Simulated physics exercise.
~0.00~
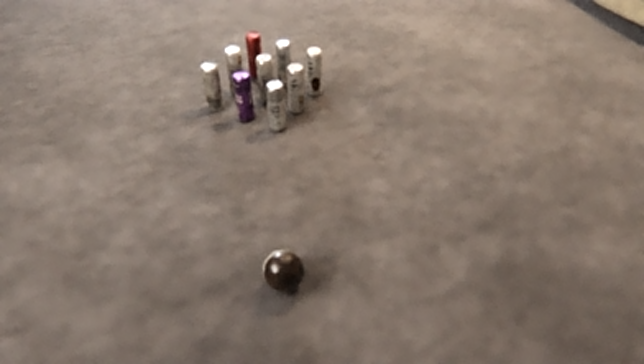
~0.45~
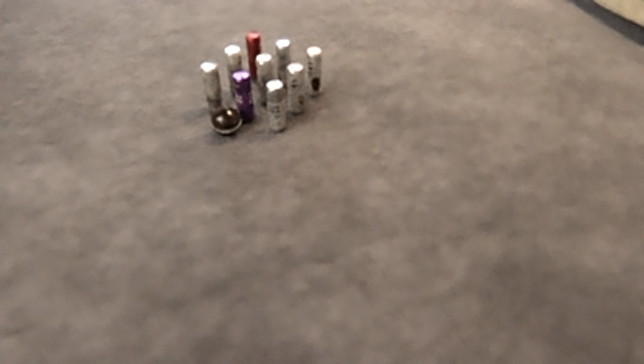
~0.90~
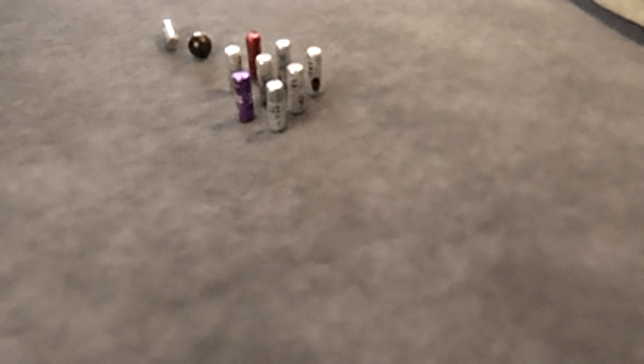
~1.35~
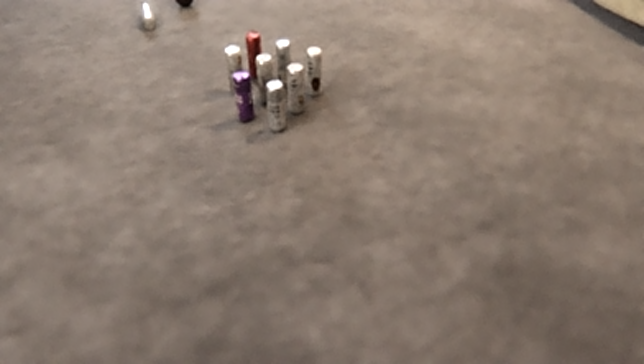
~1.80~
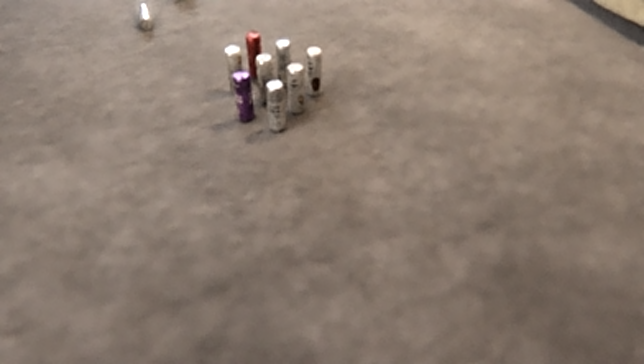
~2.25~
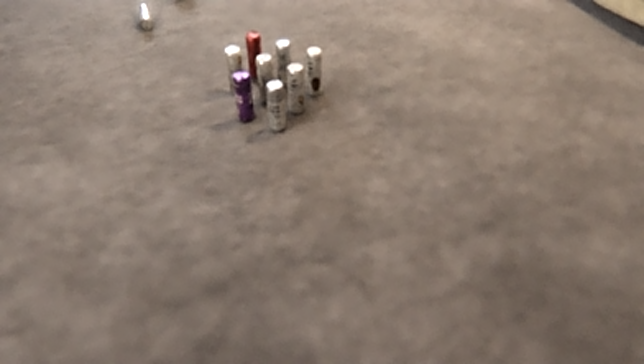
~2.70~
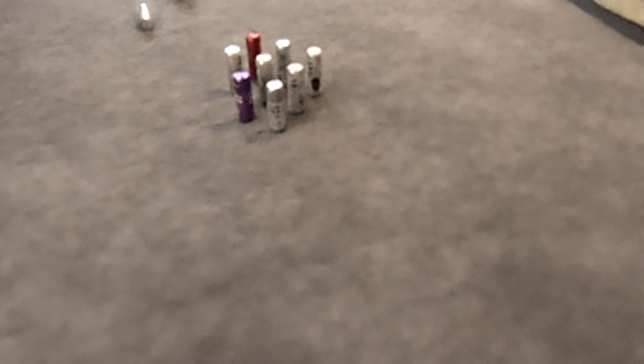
In this clip, a dark ball rolls across a grey floor toward a cluster of small upright tubes, knocks the leftmost one away, and continues out of view at the top, leaving that tube on its side while the others, including the purple and red ones, remain standing.
